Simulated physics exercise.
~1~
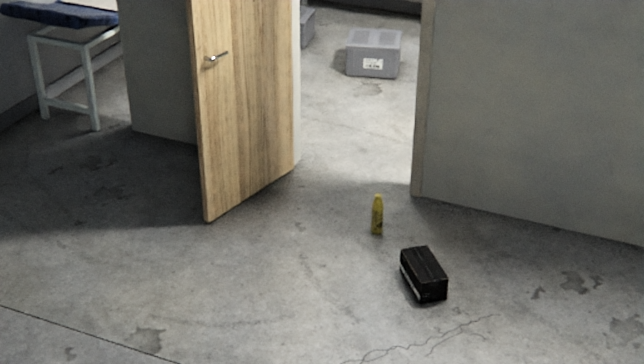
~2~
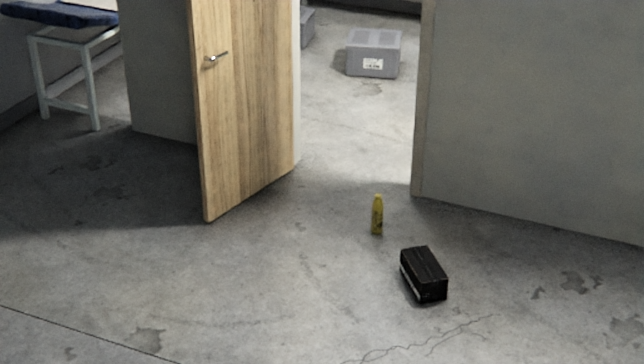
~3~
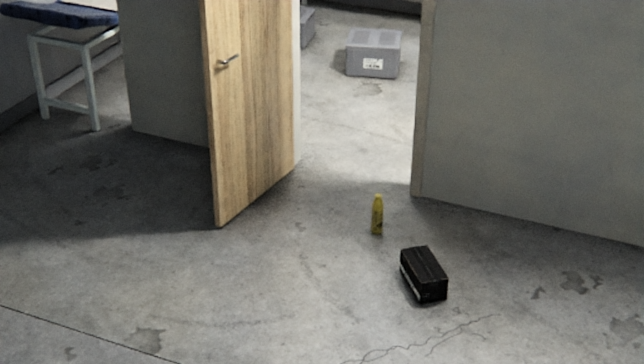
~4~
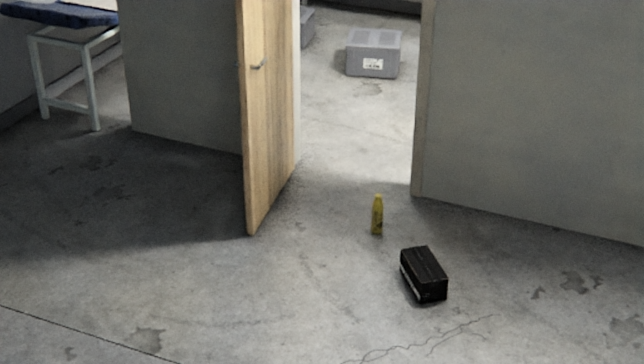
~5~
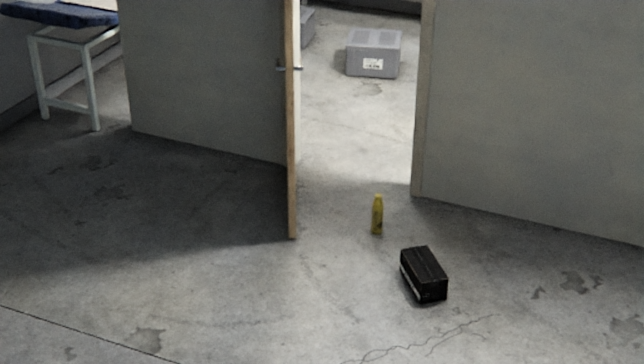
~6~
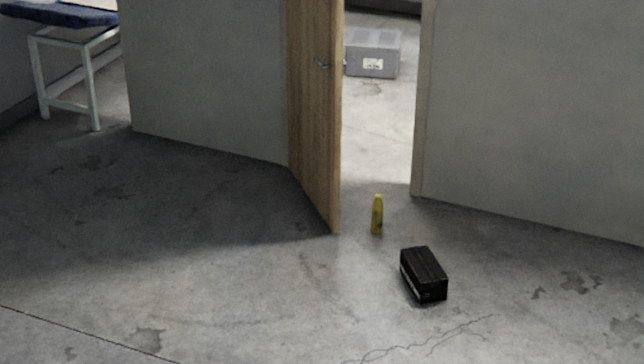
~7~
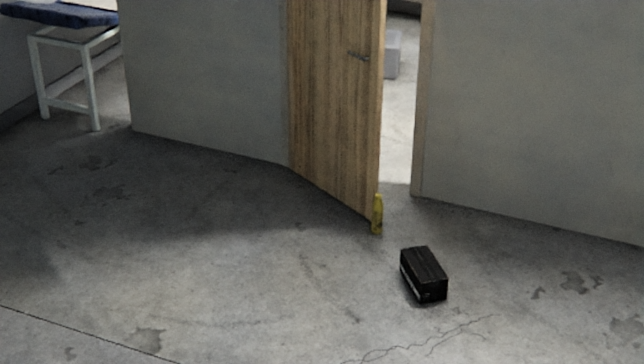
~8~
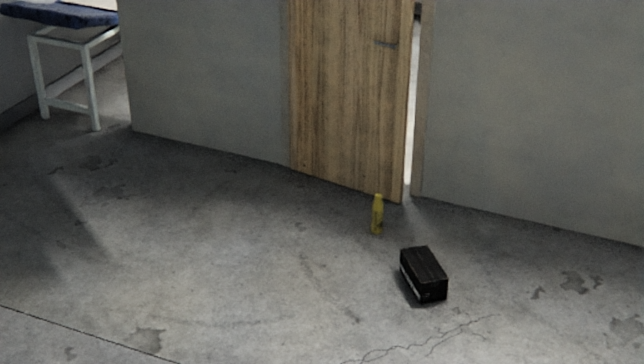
In a bare room with a grey concrete floor, a wooden door that stood wide open swung around to the right past a yellow bottle and a black parcel, which both stayed put, and ended almost shut, with a narrow gap still showing.
